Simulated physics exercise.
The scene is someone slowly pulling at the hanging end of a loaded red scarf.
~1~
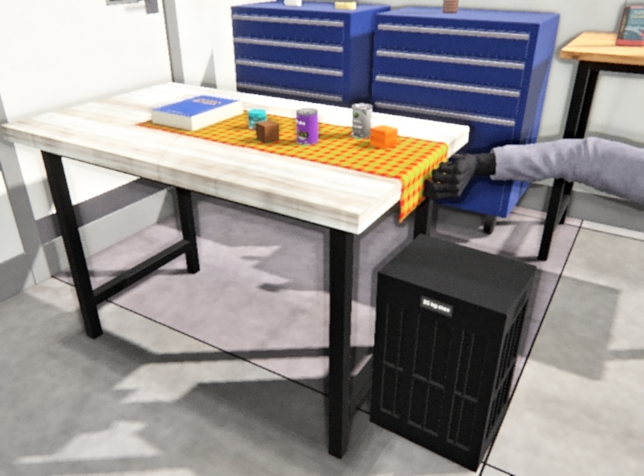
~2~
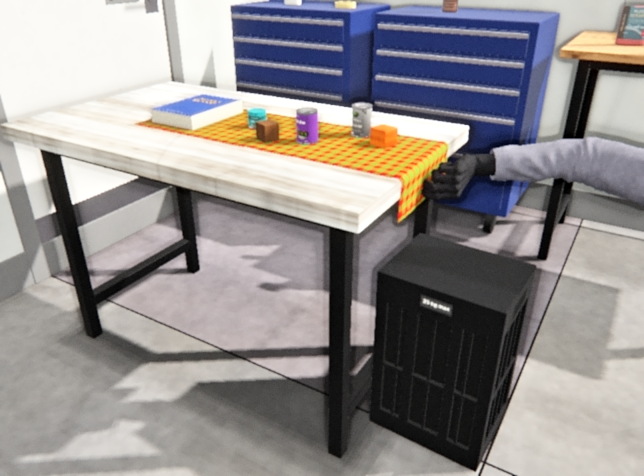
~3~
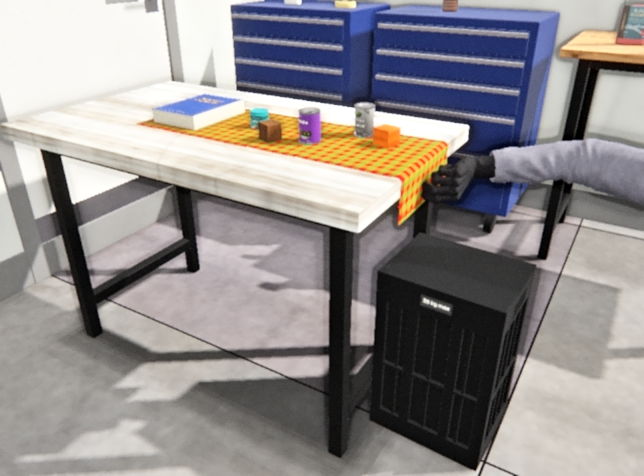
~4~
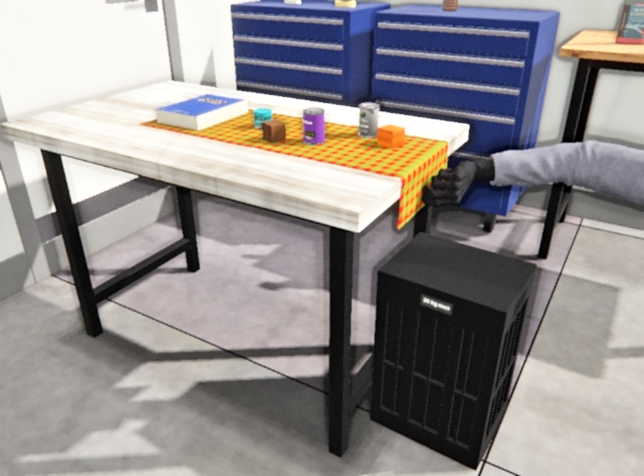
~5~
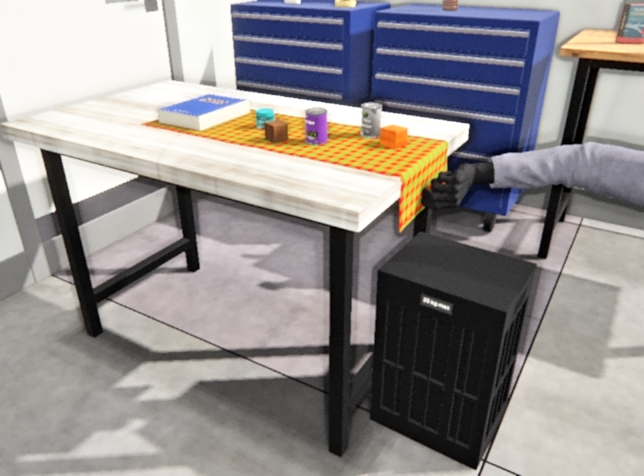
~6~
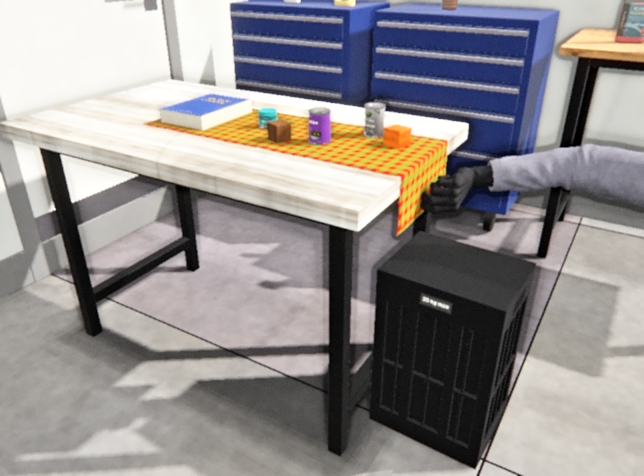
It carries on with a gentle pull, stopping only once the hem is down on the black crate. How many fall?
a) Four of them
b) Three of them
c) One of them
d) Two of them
One of them (c).
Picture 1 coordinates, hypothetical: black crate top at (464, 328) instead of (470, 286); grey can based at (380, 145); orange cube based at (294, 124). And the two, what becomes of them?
As for the grey can, it leaves the top; as for the orange cube, it stays in place.
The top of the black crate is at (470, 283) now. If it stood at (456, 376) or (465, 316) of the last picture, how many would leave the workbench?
Totals 4, 2.
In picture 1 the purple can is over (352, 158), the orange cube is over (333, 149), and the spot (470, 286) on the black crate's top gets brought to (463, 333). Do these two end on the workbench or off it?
As for the purple can, it leaves the top; as for the orange cube, it leaves the top.
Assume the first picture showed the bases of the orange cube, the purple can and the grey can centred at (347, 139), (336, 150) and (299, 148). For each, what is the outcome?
Orange cube: Still up. Purple can: Still up. Grey can: Still up.
Soon after, hem near (420, 239); all still up.
After that, hem on the crate; orange cube gone.
In the end, hem on the crate; orange cube gone. It carries off one.
